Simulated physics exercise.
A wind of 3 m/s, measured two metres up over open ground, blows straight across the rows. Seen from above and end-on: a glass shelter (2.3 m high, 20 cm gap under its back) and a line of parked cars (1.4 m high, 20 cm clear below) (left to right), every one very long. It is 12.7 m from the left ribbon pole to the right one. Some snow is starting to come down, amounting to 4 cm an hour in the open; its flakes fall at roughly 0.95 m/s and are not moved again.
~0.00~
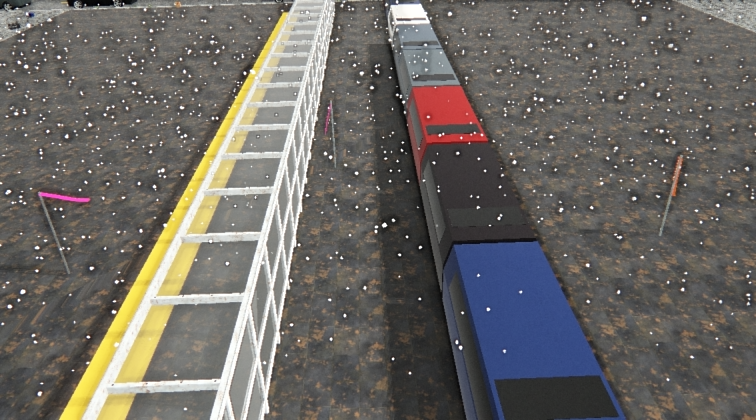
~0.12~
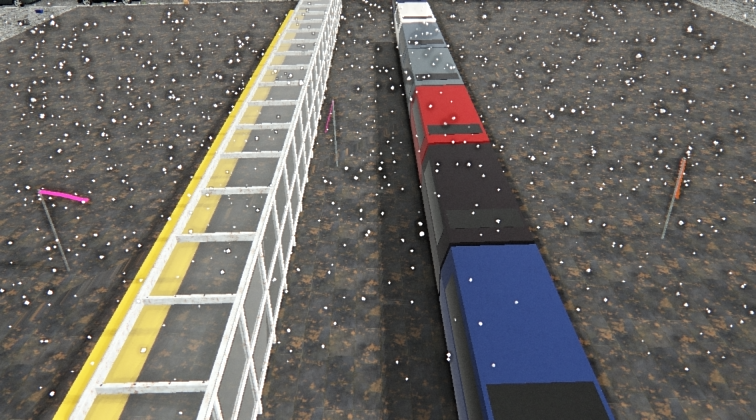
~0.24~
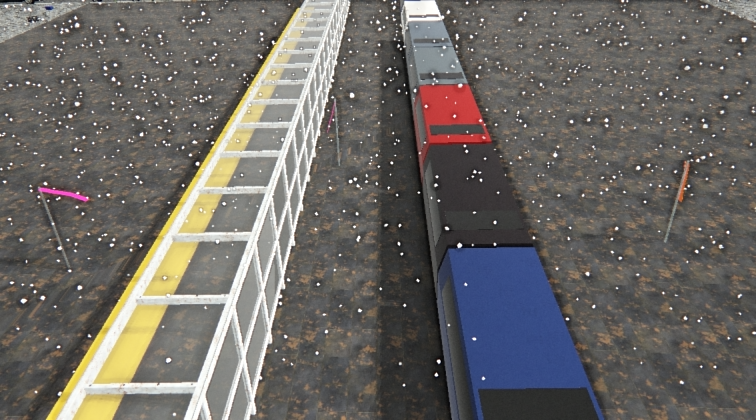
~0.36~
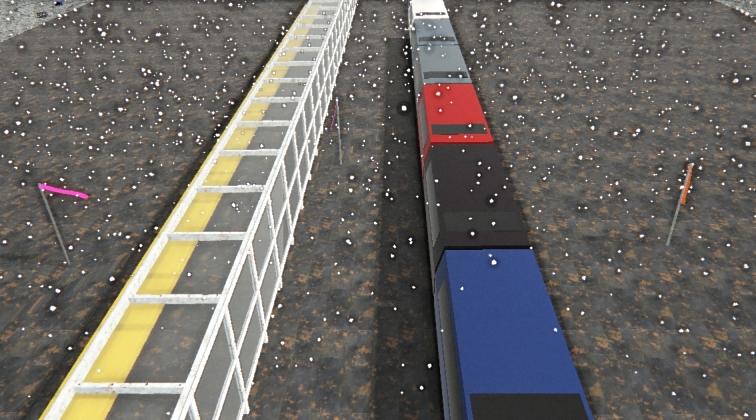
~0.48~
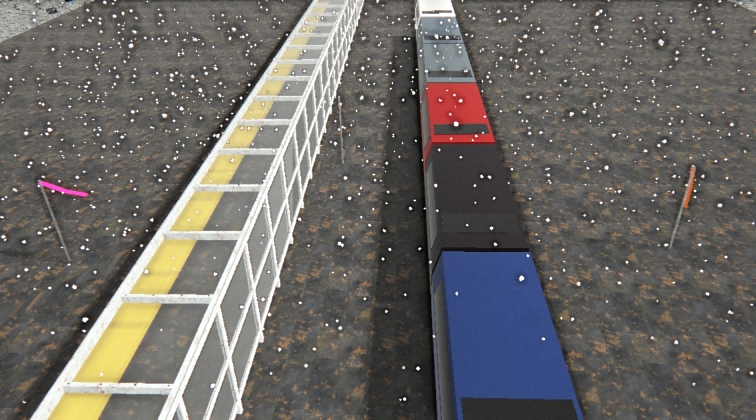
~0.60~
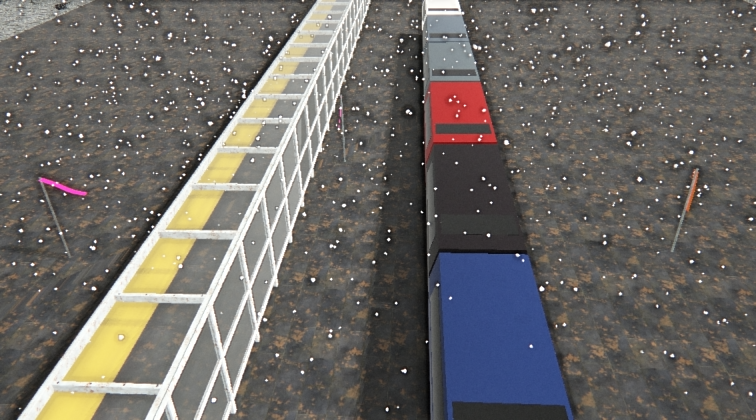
A long, white-framed glass shelter runs beside a line of parked cars on dark, mottled ground, seen from above and end-on. A yellow strip shows along the shelter on the left, blue, black, red, grey and white cars stand right of centre, and a pink ribbon streams rightward at left while an orange one hangs at right. White flakes shift throughout as the camera drifts slightly, slowing, and the rows' far ends slide right.
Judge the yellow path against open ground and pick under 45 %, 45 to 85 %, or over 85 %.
On the yellow path: More than 85 % of open ground.
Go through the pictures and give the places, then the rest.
The left ribbon ends at (89, 200), leaning 80 degrees to the right, in the first frame.
The right ribbon ends at (677, 198), hanging almost straight and the yellow one passes (174, 249), in the second frame.
Above the rows the flakes slant 80 degrees from upright, towards the right and the top of the line of parked cars crosses (464, 155), in the third frame.
The left ribbon ends at (87, 197), leaning 75 degrees to the right and the yellow one passes (206, 190), in the fourth frame.
The right ribbon ends at (685, 207), hanging almost straight and above the rows the flakes slant 80 degrees from upright, towards the right, in the fifth frame.
The top of the line of parked cars crosses (467, 156), in the sixth frame.
In 10 minutes the yellow path collects 7 mm against 7 mm in the open.
In 30 minutes the yellow path collects 21 mm against 20 mm in the open.
In 60 minutes the yellow path collects 42 mm against 40 mm in the open, so the yellow path has 106 % of the open amount; the left half of it has 109 %, the right half 103 %.
